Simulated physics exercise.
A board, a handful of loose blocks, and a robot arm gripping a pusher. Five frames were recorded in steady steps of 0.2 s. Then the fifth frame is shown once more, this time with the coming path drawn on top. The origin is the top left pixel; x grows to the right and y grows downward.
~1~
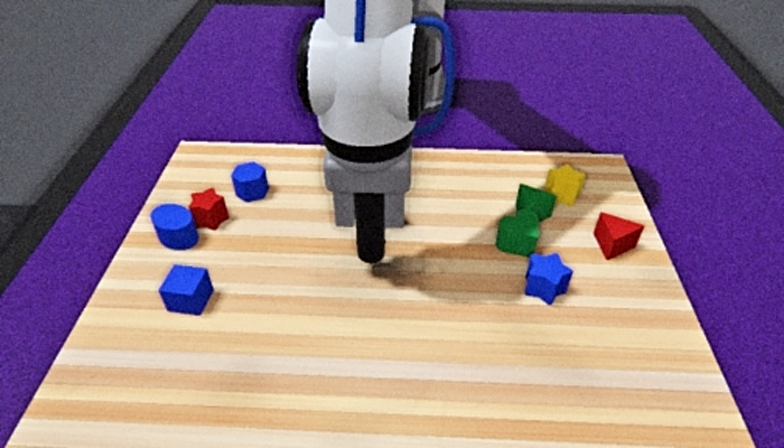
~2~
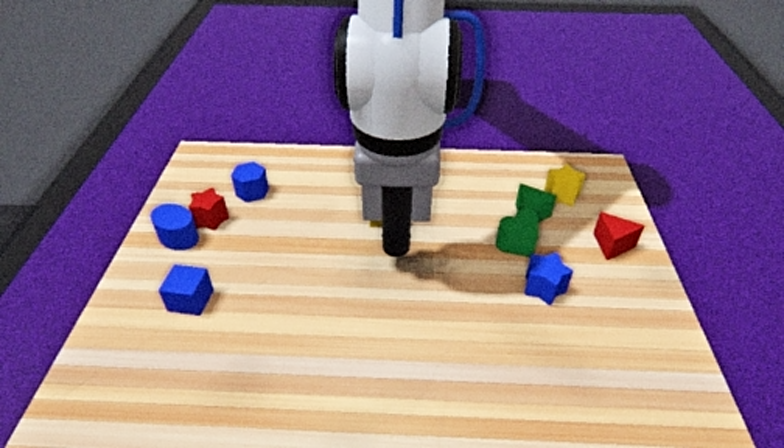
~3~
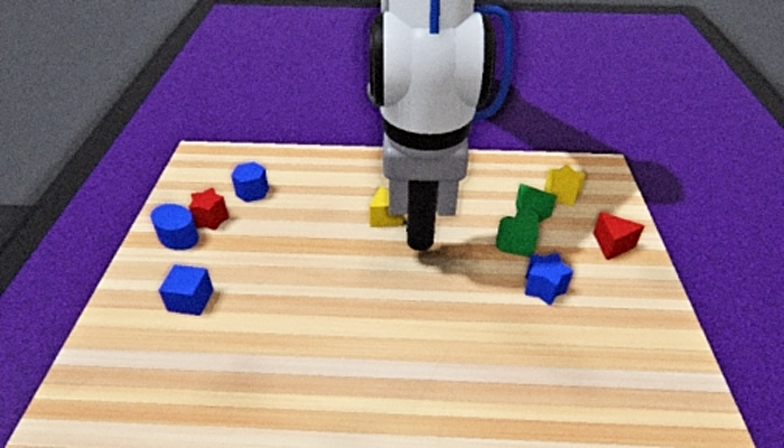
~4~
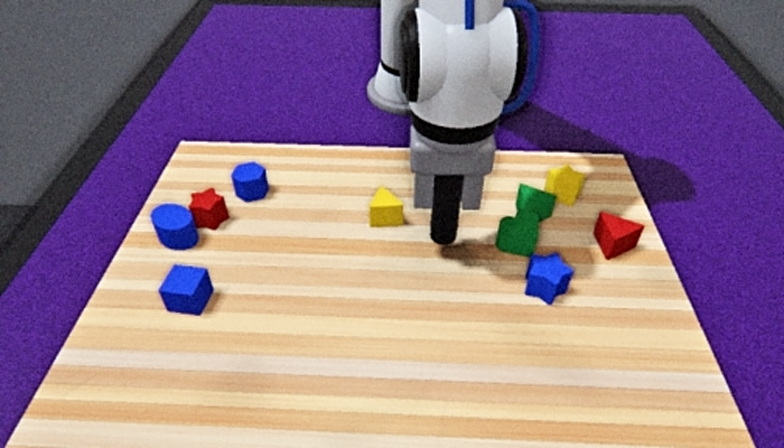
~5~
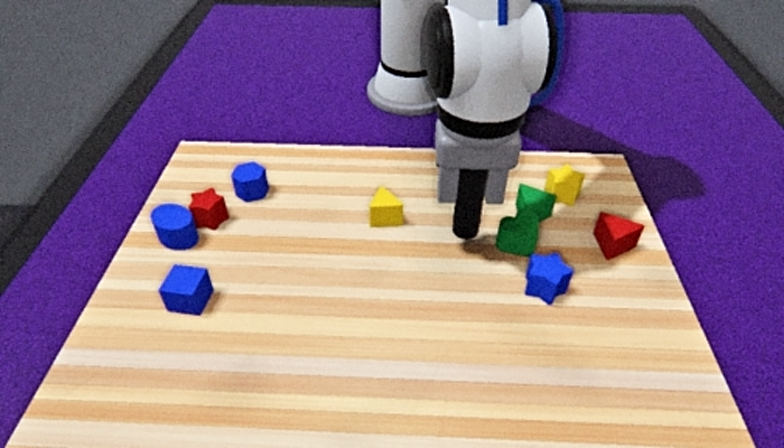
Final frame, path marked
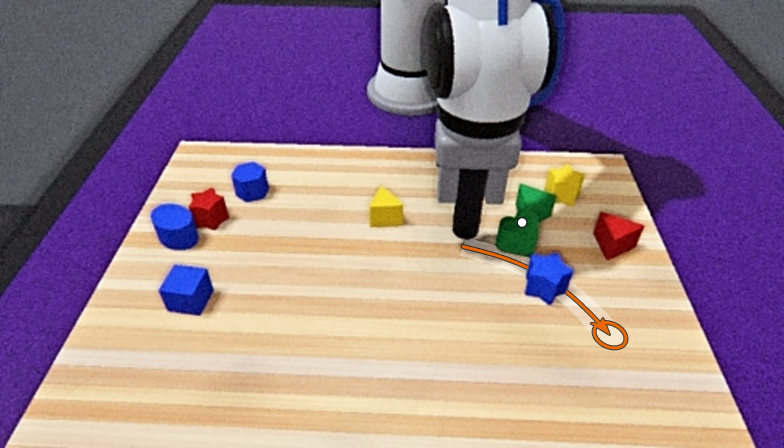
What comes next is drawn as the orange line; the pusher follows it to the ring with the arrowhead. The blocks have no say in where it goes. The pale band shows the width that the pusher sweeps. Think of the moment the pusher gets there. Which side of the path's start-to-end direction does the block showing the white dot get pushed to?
It's set to shift left.
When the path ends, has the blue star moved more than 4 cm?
My answer is yes.
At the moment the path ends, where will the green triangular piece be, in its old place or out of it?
That block is not shifted.
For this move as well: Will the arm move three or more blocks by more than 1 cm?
It seems not.
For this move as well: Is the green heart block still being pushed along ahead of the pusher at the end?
I believe not.
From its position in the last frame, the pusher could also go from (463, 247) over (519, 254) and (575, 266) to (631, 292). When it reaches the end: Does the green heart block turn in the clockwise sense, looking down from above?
No - that is not the case.
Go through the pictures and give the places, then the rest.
The first frame shows pusher's lower end at (371, 255); green heart block at (522, 222); green triangular piece at (535, 195); blue star at (550, 267).
The second frame shows pusher at (396, 249); blocks still.
The third frame shows pusher at (420, 243); blocks still.
The fourth frame shows pusher at (443, 237); blocks still.
The fifth frame shows pusher at (465, 232); green heart block at (522, 222); green triangular piece at (535, 195); blue star at (550, 267).
Drawn move, from (463, 247) by way of (517, 263) and (567, 292) to (610, 335); the dot is on the green heart block.
What follows on the original path. One third of the way, pusher at (521, 248); green heart block at (542, 223), turned 40° anticlockwise.
Two thirds of the way, pusher at (572, 277); green heart block at (544, 223), turned 45° anticlockwise; blue star at (590, 300), turned 25° clockwise.
At the end, pusher at (617, 320); green heart block at (544, 223), turned 45° anticlockwise; green triangular piece still; blue star at (615, 344), turned 75° clockwise.
